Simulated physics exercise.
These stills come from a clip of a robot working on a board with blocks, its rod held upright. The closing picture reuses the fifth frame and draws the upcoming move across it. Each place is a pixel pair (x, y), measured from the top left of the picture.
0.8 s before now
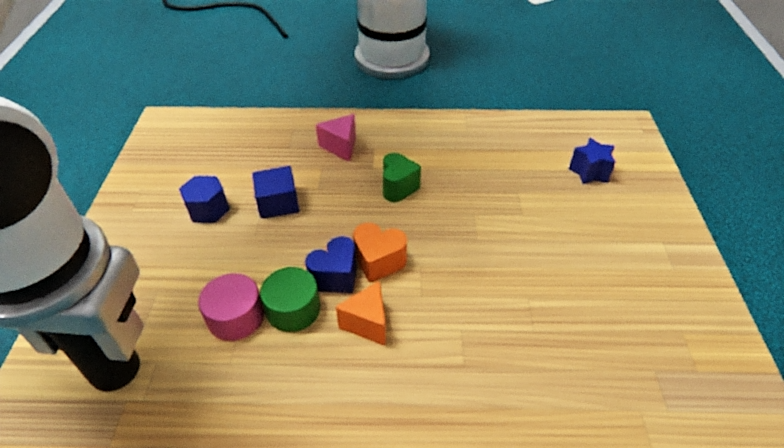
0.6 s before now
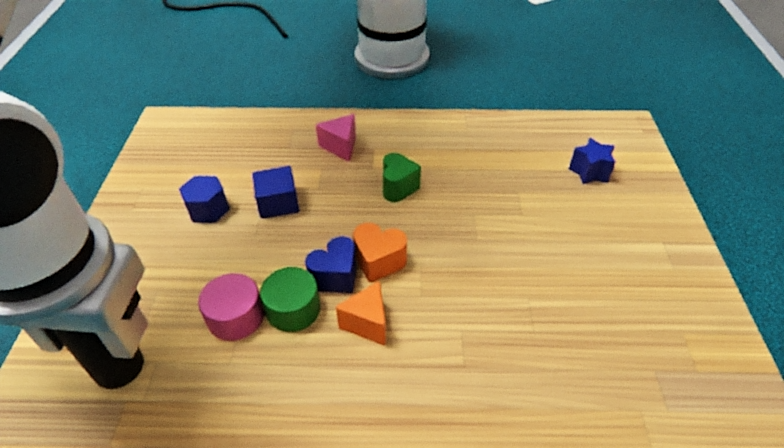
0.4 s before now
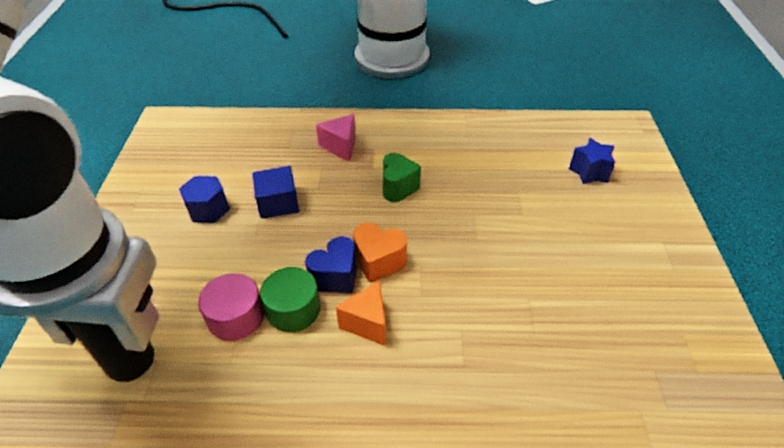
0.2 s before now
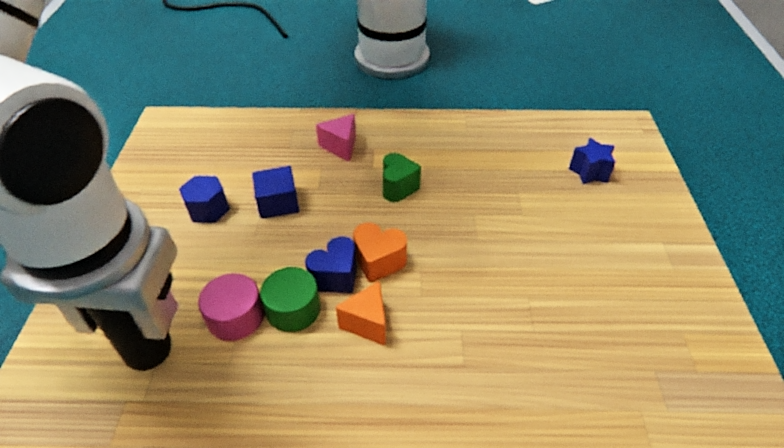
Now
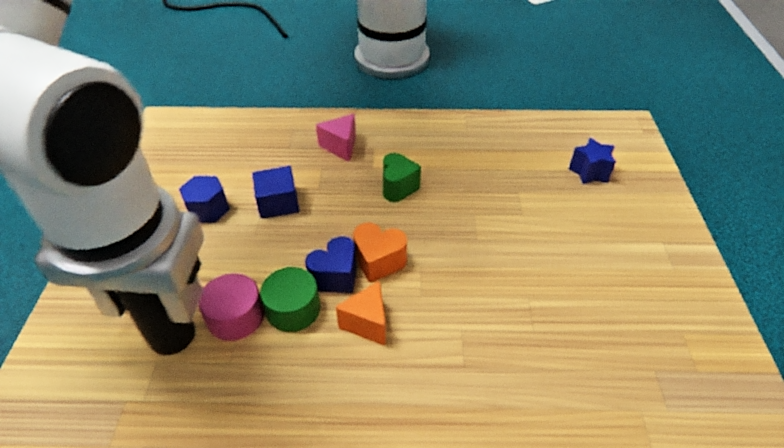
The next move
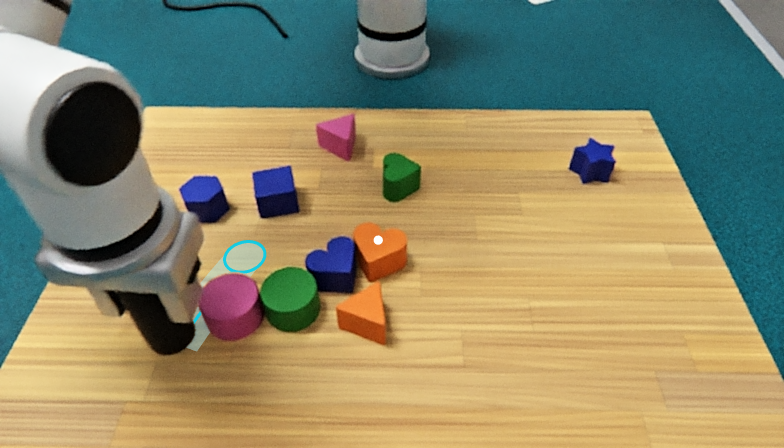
The clip shows a robot arm with a dark rod at the left of a wooden board of colourful blocks; the arm moves slowly right and slightly away, nearing the pink disc, while the blocks stay still.
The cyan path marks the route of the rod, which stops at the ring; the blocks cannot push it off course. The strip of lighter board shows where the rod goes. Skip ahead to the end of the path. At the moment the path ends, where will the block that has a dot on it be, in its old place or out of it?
The answer is that it remains undisturbed.
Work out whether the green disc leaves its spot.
By the time the path is finished, it has moved at least a centimetre.
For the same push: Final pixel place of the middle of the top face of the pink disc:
The spot you're after is about (265, 268) in the image.
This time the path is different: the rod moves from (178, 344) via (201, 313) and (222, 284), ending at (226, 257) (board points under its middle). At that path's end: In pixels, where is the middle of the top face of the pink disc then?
Its top middle: (261, 273).
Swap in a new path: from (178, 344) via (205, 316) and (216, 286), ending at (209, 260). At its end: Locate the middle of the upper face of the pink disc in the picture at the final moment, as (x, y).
Pixel (257, 276).
The line goes in a line from (178, 344) to (245, 257); the dot is on the orange heart block.
On the path given first. One third of the way, rod at (198, 303); pink disc at (245, 285); green disc at (302, 290); blue heart block at (337, 254).
Two thirds of the way, rod at (221, 273); pink disc at (261, 272); green disc at (309, 293); blue heart block at (337, 254).
At the end, rod at (242, 248); pink disc at (265, 268); green disc at (309, 293); blue heart block at (337, 254); orange heart block unmoved.
